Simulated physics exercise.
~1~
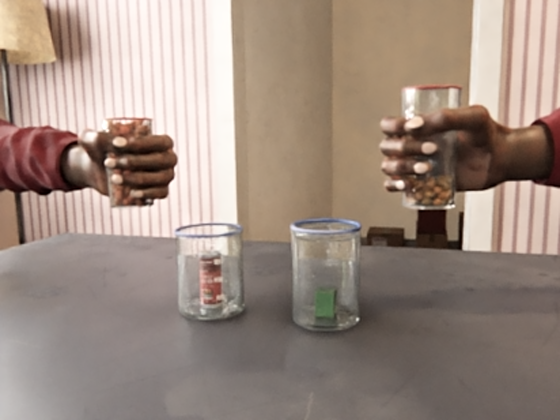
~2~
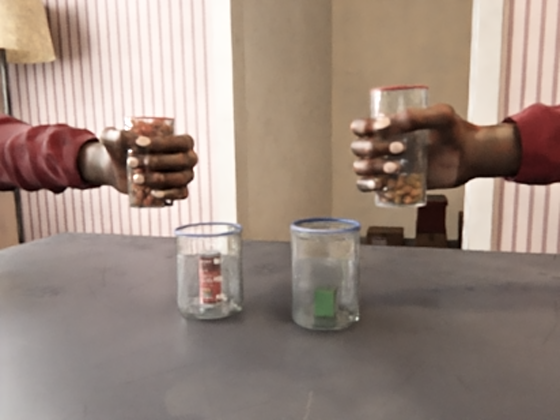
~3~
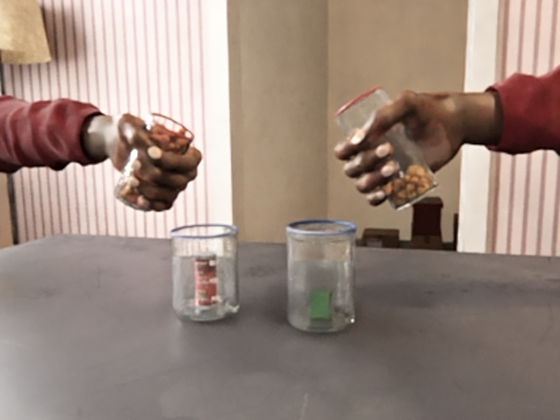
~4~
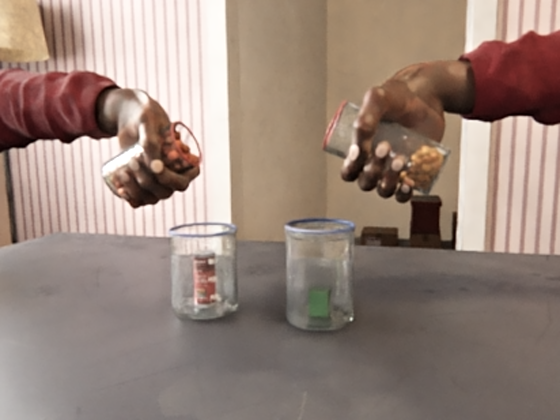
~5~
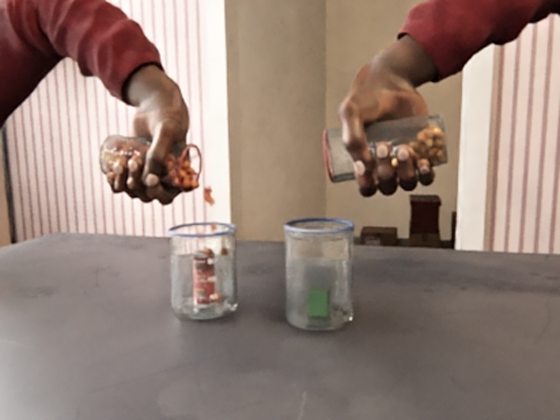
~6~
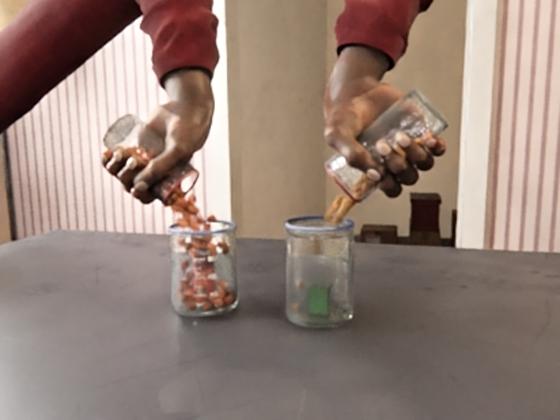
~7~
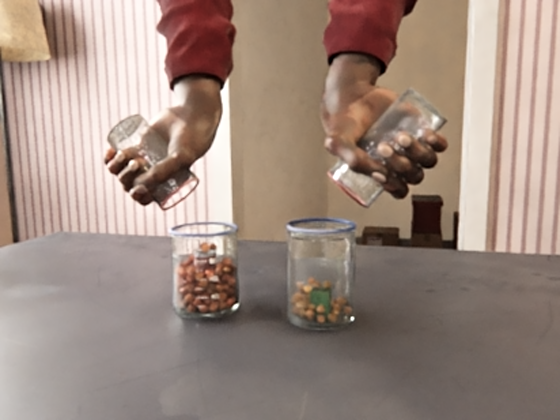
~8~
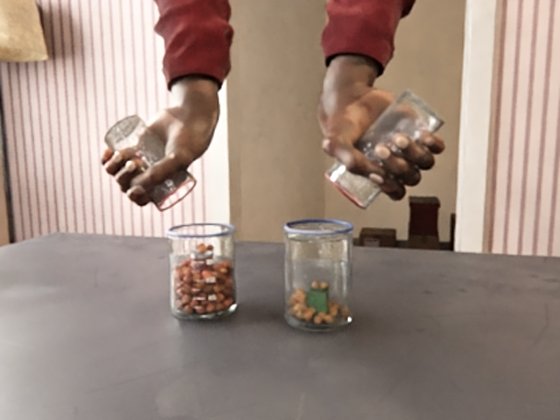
Two hands in dark red sleeves tipped their glasses, pouring reddish nuggets over a red-and-white object in the left jar and tan ones around a green block in the right. The left jar ended up fuller, with both objects still showing.
